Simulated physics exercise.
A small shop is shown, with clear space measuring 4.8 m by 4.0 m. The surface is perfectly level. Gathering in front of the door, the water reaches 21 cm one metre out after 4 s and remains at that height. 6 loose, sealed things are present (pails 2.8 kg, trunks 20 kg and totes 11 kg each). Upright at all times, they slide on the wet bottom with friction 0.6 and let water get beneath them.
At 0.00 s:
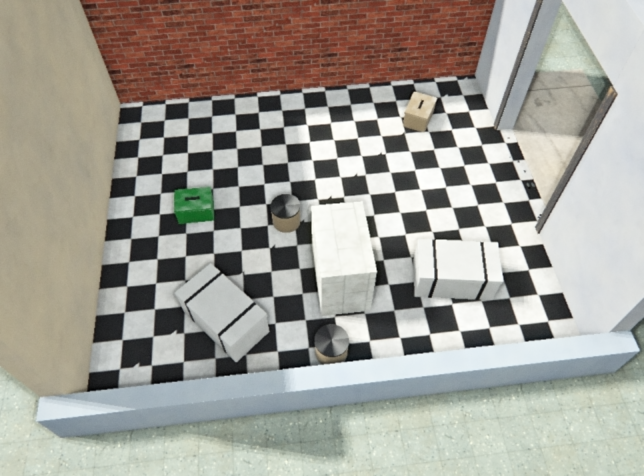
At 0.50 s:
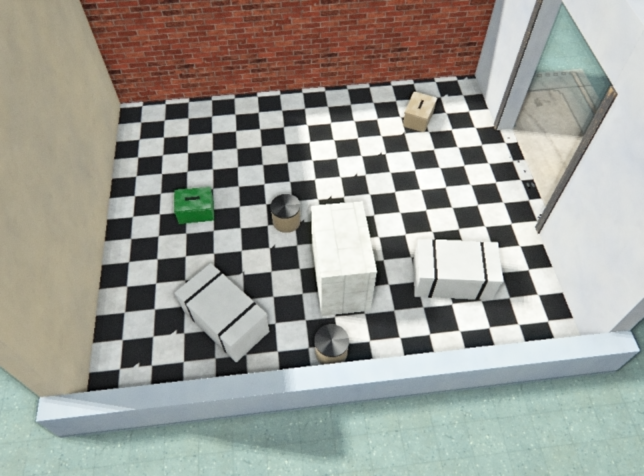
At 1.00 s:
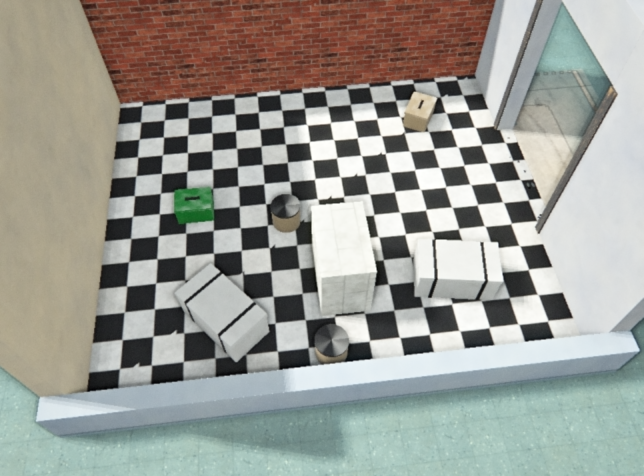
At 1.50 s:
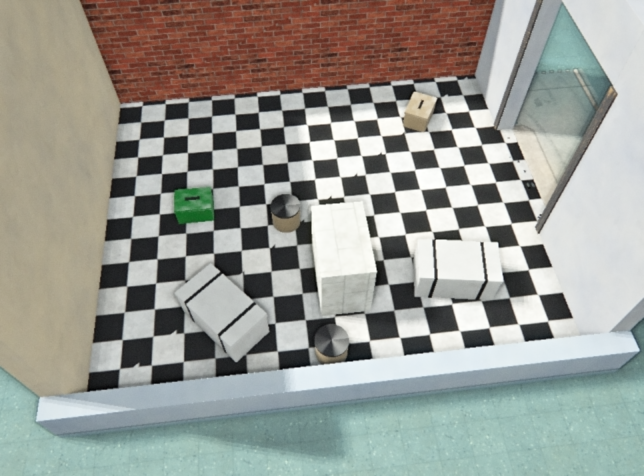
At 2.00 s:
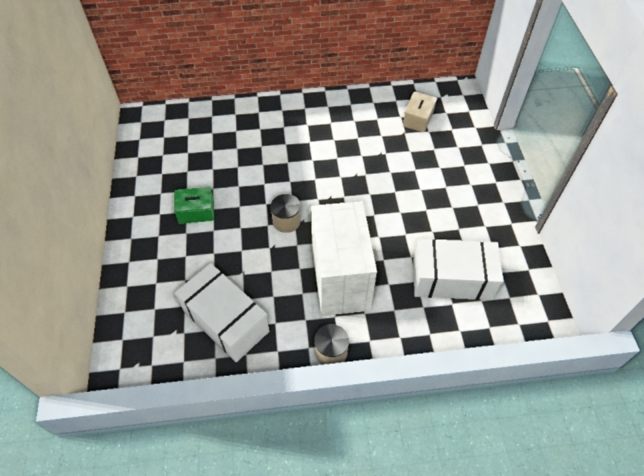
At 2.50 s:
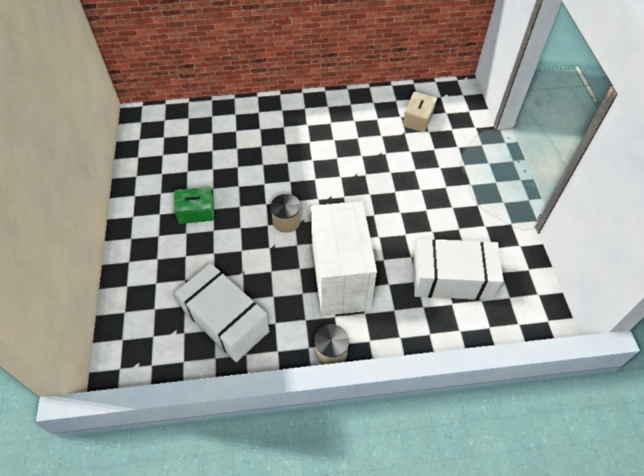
Water spread across the ground outside a small shop, then crept in through the doorway on the right over the checkered floor, while the boxes and the green tote inside stayed still.
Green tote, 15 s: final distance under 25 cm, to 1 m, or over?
Over.
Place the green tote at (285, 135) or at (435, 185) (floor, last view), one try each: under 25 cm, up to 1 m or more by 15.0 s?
Goes far off, then goes far off.
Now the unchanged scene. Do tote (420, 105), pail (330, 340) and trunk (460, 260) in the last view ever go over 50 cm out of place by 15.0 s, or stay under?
Well, in sequence it's smaller, farther, farther.
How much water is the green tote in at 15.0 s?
Near 12 cm deep.
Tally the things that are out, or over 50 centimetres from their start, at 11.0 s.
I get 2.
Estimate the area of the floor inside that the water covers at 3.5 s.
Somewhere about 2.5 m2, give or take.
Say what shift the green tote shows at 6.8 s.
Roughly 5 centimetres by that point.
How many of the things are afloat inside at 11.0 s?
The number is 4.
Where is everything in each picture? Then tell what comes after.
The green tote at (192, 199) rests on the ground; water covers 0.0 m2; 0 of 6 have shifted, in the first picture.
The green tote at (192, 199) rests on the ground; 0.0 m2 under water; 0 of 6 have shifted, in the second picture.
The green tote at (192, 199), on the bottom; 0.0 m2 under water; 0 of 6 have shifted, in the third picture.
The green tote at (192, 199) rests on the ground; water covers 0.0 m2; 0 of 6 have shifted, in the fourth picture.
The green tote at (192, 199) rests on the ground; 0.0 m2 under water; 0 of 6 have shifted, in the fifth picture.
The green tote at (192, 199), on the bottom; water covers 0.7 m2; 0 of 6 have shifted, in the sixth picture.
After 3.5 s the green tote is near (192, 199), 0.0 m from its start, aground; 0 afloat.
After 6.8 s the green tote is near (188, 199), 0.0 m from its start, aground; 1 afloat.
After 11.0 s the green tote is near (130, 215), 0.7 m from its start, afloat; 4 afloat.
After 15.0 s the green tote is near (269, 348), 2.0 m from its start, afloat; 6 afloat.
